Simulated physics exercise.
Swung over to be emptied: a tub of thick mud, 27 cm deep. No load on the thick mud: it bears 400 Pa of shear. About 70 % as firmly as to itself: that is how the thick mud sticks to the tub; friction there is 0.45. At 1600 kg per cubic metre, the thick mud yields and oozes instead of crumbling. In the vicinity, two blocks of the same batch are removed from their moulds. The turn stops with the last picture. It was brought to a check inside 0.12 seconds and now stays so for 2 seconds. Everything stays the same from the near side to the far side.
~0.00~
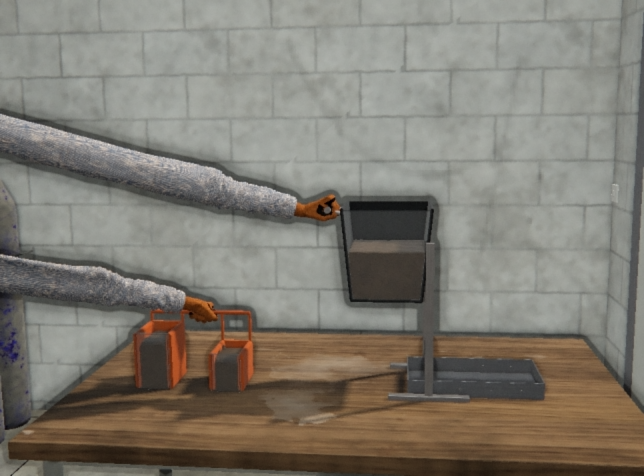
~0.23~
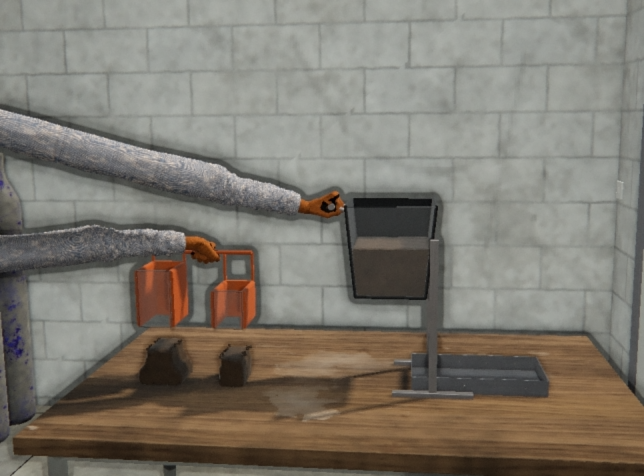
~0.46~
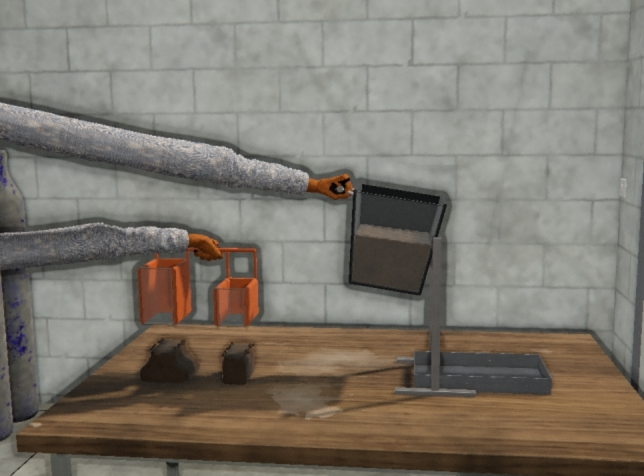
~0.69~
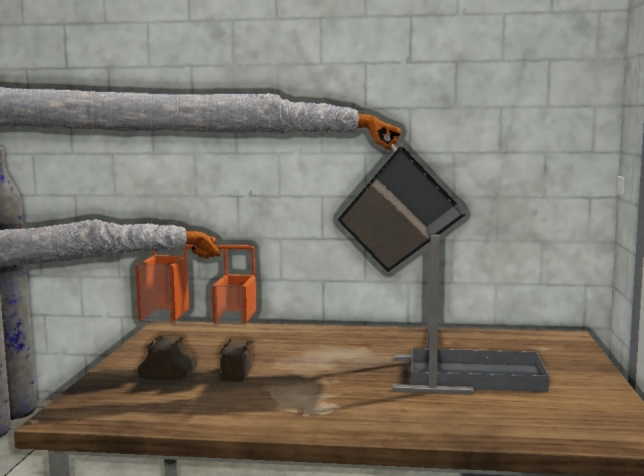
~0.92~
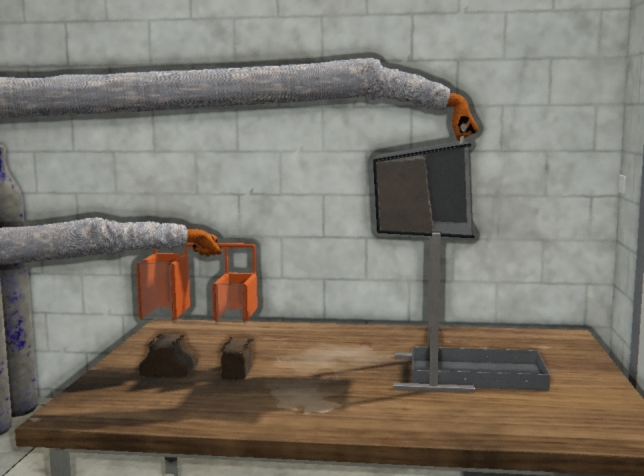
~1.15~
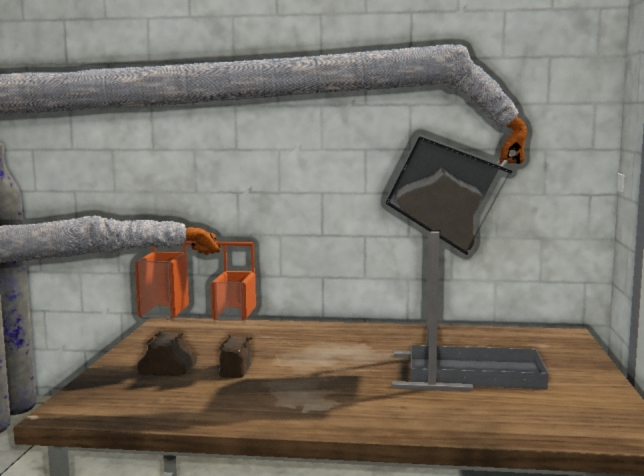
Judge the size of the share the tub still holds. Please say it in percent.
Some 0 per cent.
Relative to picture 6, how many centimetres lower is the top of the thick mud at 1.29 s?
About 8 cm.
By 1.29 s, the tub is at 116 degrees and holds 41 %.
By 1.46 s, the tub is at 116 degrees and holds 0 %.
By 1.63 s, the tub is at 116 degrees and holds 0 %.
By 1.80 s, the tub is at 116 degrees and holds 0 %.
By 3.15 s, at the end, the tub is at 116 degrees and holds 0 %.
